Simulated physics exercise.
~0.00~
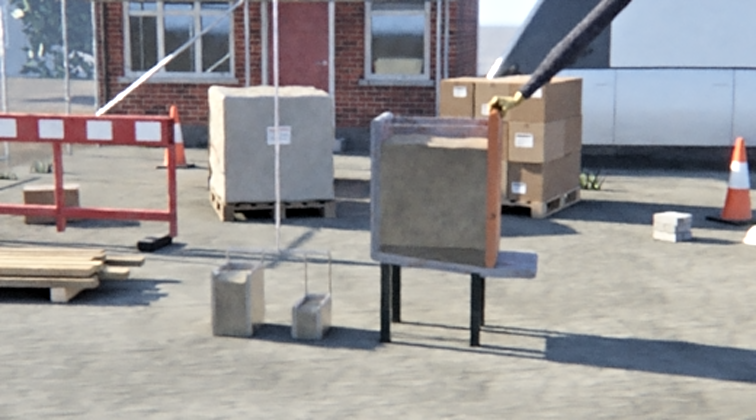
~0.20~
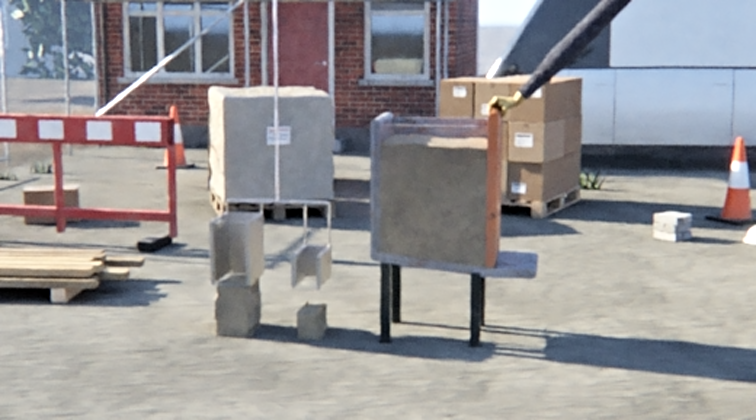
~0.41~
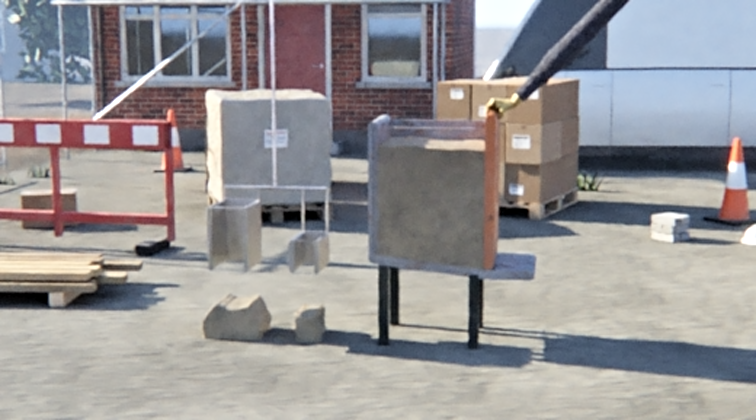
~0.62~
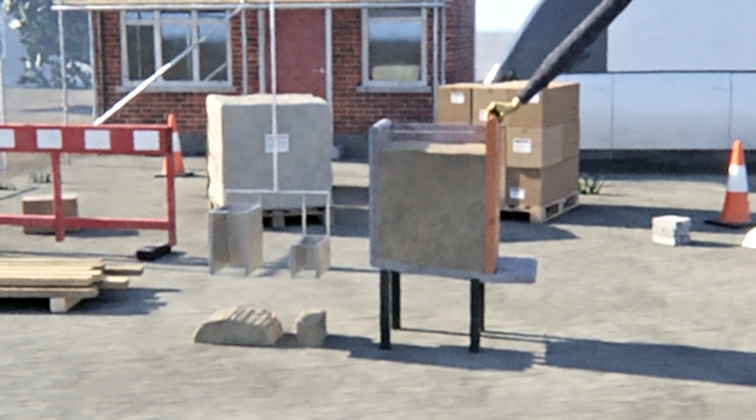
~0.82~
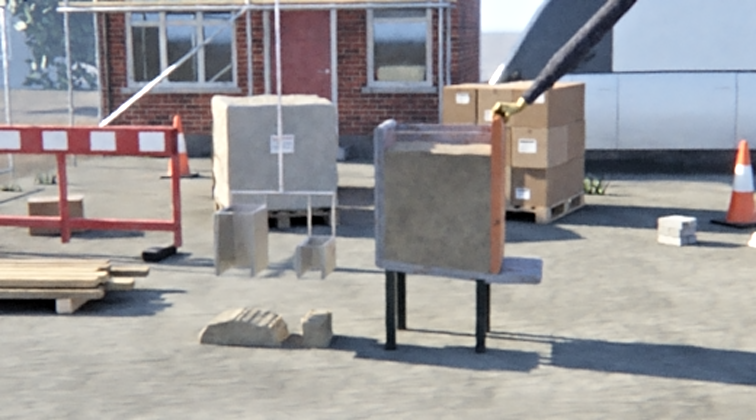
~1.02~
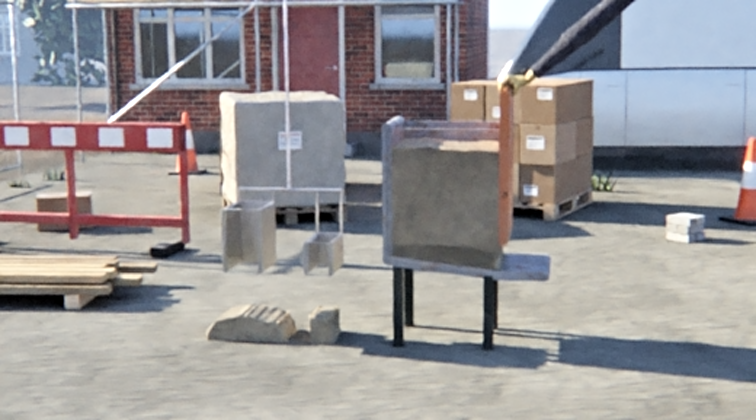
A dark arm with a yellowish tip reaches into a sunlit paved yard before a brick building, seen from the front at a slight height. It grips the orange hatch of a sand-filled bin on black legs, right of two small sand blocks, with a red-and-white barrier at left. Pale moulds lift off, the larger block slumps leftward, and the arm raises the hatch as the view sways slightly.
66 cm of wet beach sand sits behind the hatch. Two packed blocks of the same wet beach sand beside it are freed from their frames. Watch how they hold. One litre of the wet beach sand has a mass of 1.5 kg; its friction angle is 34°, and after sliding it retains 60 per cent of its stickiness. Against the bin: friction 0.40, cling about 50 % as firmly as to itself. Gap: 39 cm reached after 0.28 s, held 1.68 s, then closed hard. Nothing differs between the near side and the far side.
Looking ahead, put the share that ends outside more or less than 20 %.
The share that ends outside is higher than 20 %.
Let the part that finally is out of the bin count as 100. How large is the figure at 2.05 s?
Close to 70 in a hundred.
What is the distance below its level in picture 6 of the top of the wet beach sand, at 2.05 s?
Some 6 cm.
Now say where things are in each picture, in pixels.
Top of the hatch at (493, 118), not yet moved; crest of the wet beach sand at (395, 144); block heights 31 cm, 15 cm (left to right), in the first frame.
Top of the hatch at (493, 118), not yet moved; crest of the wet beach sand at (395, 144); block heights 29 cm, 15 cm (left to right), in the second frame.
Top of the hatch at (490, 120), not yet moved; crest of the wet beach sand at (392, 147); block heights 19 cm, 15 cm (left to right), in the third frame.
Top of the hatch at (491, 124), not yet moved; crest of the wet beach sand at (393, 151); block heights 15 cm, 15 cm (left to right), in the fourth frame.
Top of the hatch at (496, 124), not yet moved; crest of the wet beach sand at (399, 152); block heights 15 cm, 15 cm (left to right), in the fifth frame.
Top of the hatch at (505, 95), moved 13 cm; crest of the wet beach sand at (406, 148); block heights 15 cm, 15 cm (left to right), in the sixth frame.
After 1.50 s, the hatch is 39 cm open and 6 % is out.
After 2.05 s, the hatch is 39 cm open and 23 % is out.
After 2.61 s, the hatch is 39 cm open and 28 % is out.
After 3.17 s, the hatch is 9.4 cm open and 31 % is out.
After 3.91 s, the hatch is shut and 32 % is out.
